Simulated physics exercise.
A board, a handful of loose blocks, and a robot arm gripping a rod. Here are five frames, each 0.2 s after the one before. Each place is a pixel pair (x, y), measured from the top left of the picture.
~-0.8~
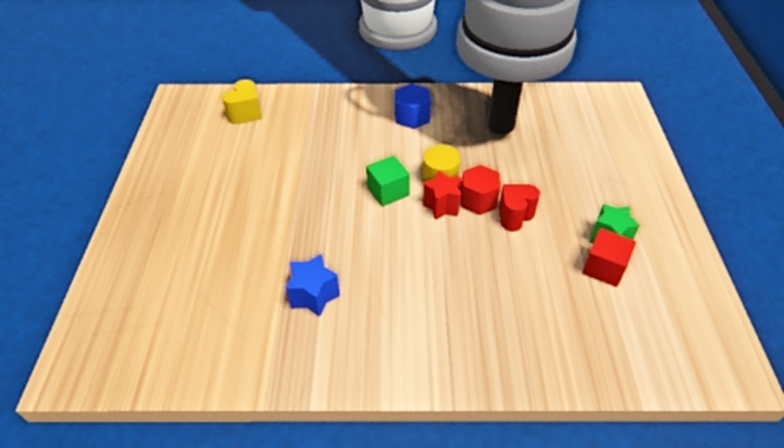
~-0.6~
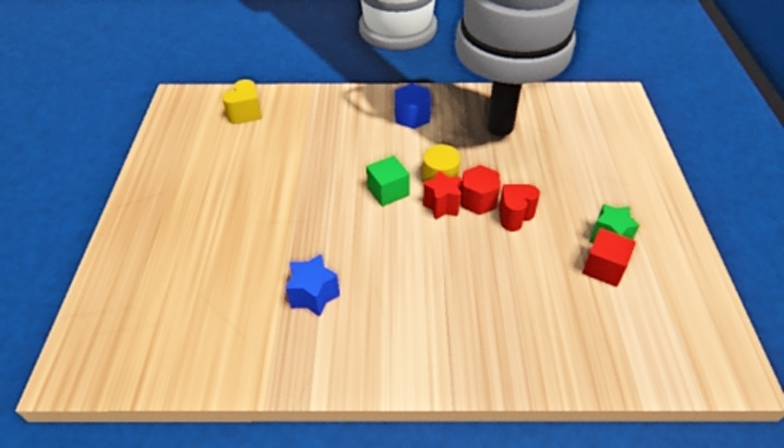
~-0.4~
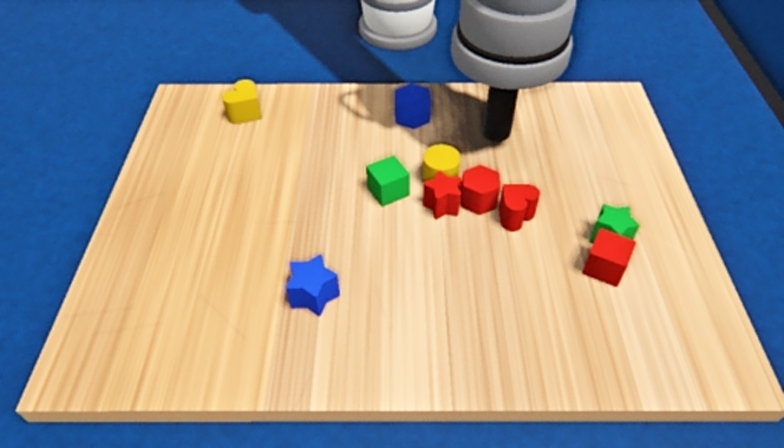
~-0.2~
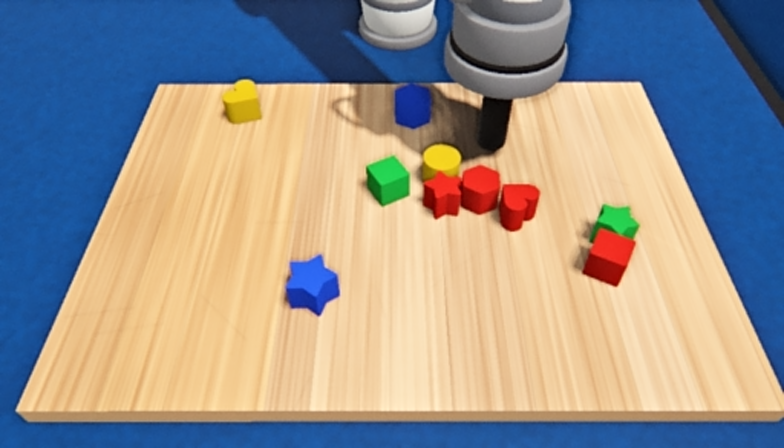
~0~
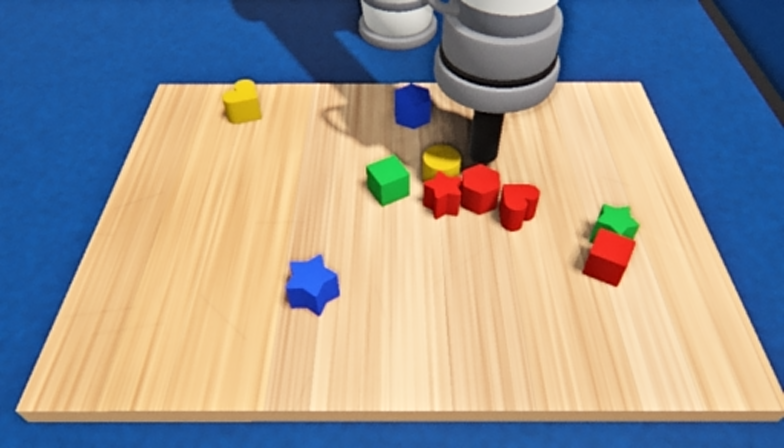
A robot arm's dark rod starts near the back edge of a wooden board, to the right of a blue block, and barely shifts at first. It then moves slowly forward and slightly left, nearing the yellow and red blocks, while all the scattered colored blocks stay still.
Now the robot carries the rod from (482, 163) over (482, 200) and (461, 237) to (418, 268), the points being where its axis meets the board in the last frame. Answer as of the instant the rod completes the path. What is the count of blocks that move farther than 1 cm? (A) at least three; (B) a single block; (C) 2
I choose B.
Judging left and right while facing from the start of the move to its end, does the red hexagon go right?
No, that is not what happens.
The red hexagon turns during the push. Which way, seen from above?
Looking from above, the answer is counterclockwise.
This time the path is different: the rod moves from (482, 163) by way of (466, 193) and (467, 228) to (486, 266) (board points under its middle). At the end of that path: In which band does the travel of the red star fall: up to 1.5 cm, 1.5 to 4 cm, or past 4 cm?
The middle band: 1.5 to 4 cm.
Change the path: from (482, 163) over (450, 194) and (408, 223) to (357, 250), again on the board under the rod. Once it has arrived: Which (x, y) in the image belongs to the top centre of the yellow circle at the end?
Its top middle is near (419, 161).
The first path, step by step. One third of the way, rod (483, 194); red hexagon (479, 204).
Two thirds of the way, rod (461, 230); red hexagon (470, 244), turned 50° anticlockwise.
At the end, rod (419, 260); red star not moved; red hexagon (469, 255), turned 65° anticlockwise.
